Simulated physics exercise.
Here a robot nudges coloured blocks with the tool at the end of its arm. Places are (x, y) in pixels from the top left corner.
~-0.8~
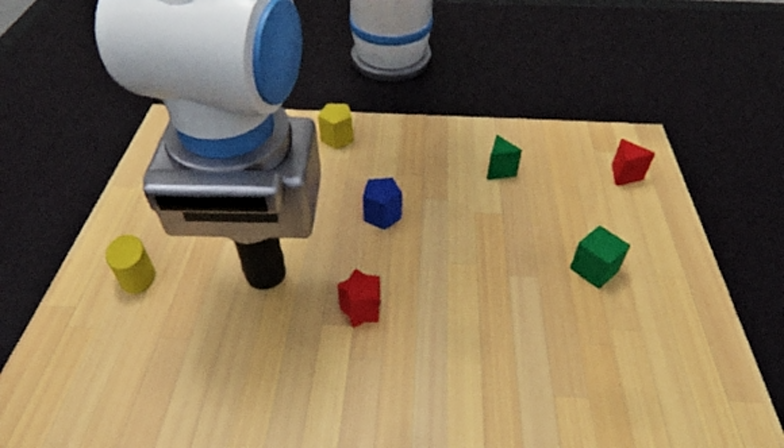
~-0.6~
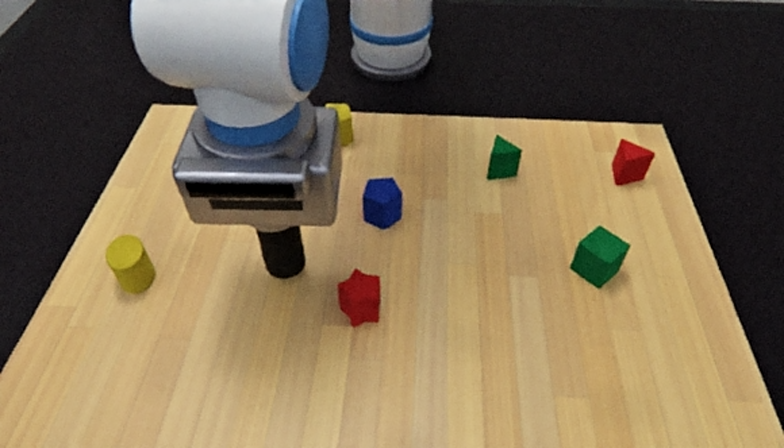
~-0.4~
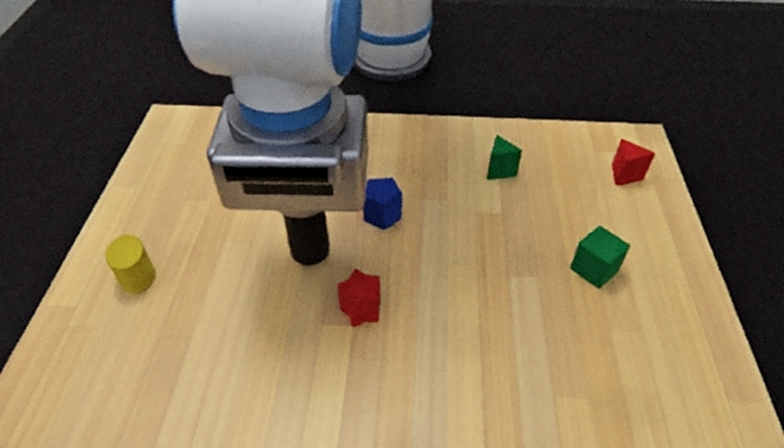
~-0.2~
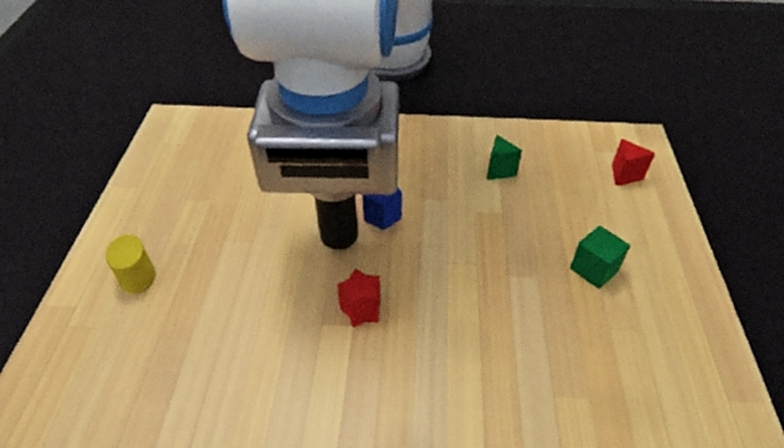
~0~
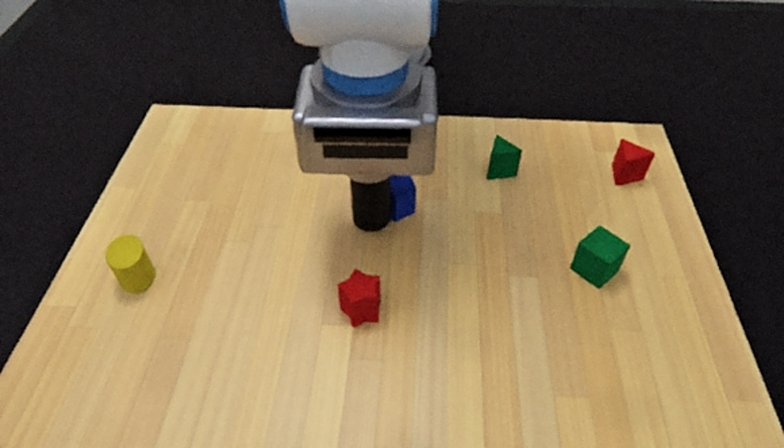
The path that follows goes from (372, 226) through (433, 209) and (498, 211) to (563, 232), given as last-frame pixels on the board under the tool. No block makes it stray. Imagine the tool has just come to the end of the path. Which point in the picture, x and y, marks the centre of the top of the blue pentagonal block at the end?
It should be at (440, 158) by then.
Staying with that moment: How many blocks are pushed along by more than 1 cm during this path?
A single block is moved.
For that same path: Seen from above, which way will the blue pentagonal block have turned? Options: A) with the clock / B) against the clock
B: Against the clock.
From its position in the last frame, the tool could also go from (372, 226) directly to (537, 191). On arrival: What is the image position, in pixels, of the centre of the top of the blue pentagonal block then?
So, by the moment the path ends, you'll find the top centre of the blue pentagonal block at (431, 162).
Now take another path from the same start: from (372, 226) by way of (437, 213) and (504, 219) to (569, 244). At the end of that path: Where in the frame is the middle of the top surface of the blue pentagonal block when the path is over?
I'd guess (432, 163).
On the path given first. One third of the way, tool at (435, 202); blue pentagonal block at (439, 159), turned 40° anticlockwise.
Two thirds of the way, tool at (500, 204); blue pentagonal block at (440, 158), turned 40° anticlockwise.
At the end, tool at (565, 226); blue pentagonal block at (440, 158), turned 40° anticlockwise; green square in place.
